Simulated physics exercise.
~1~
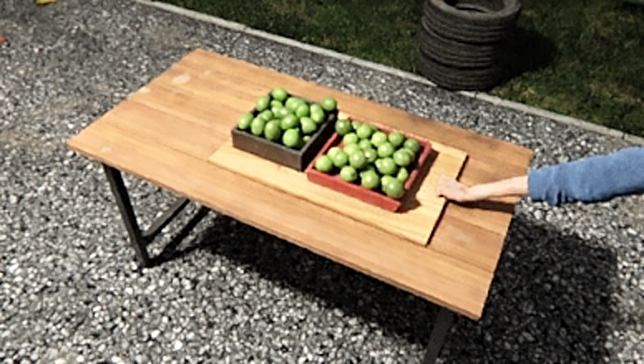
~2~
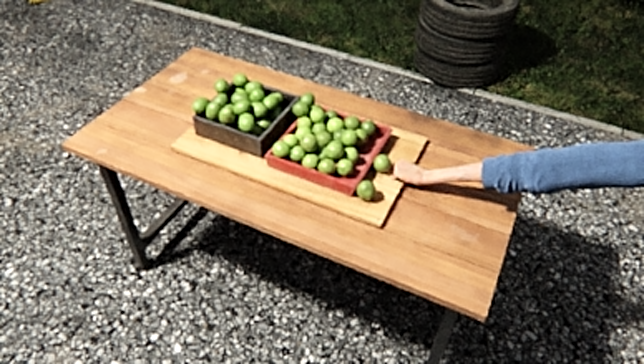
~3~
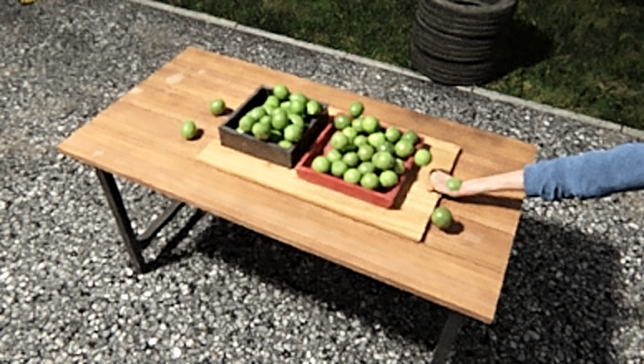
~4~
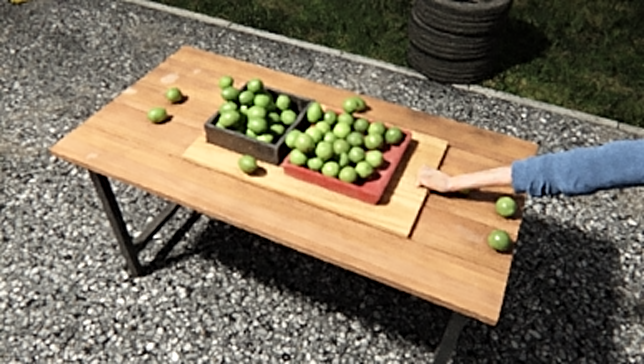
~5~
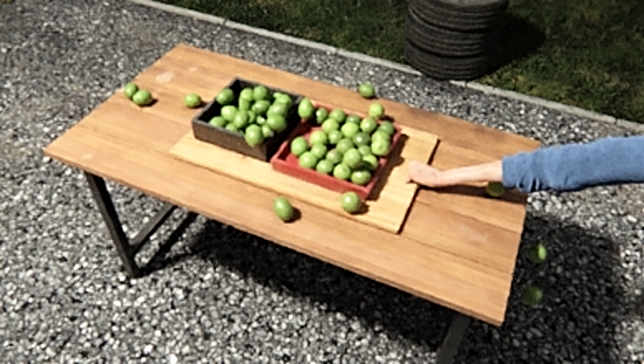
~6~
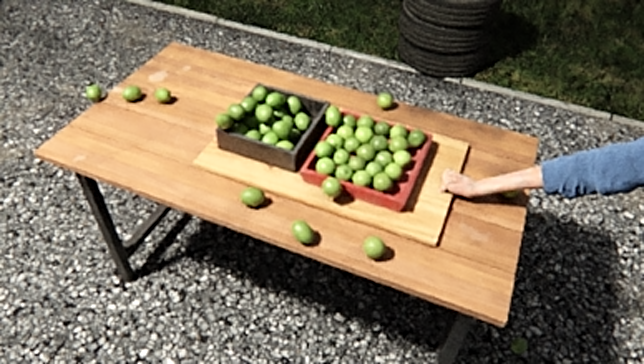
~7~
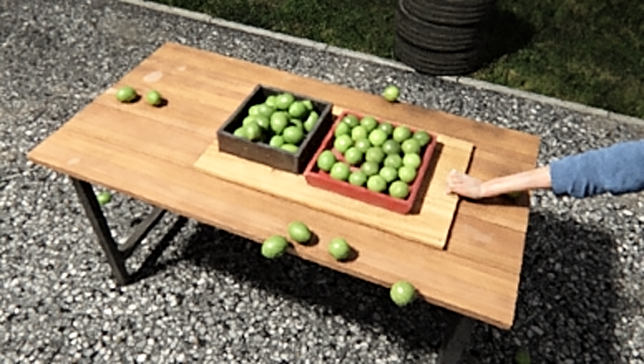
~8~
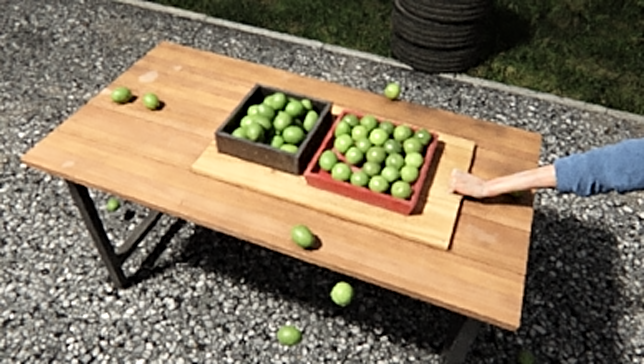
Board with black and red trays of green fruit being rattled left and right by a hand, several rolling off the table.
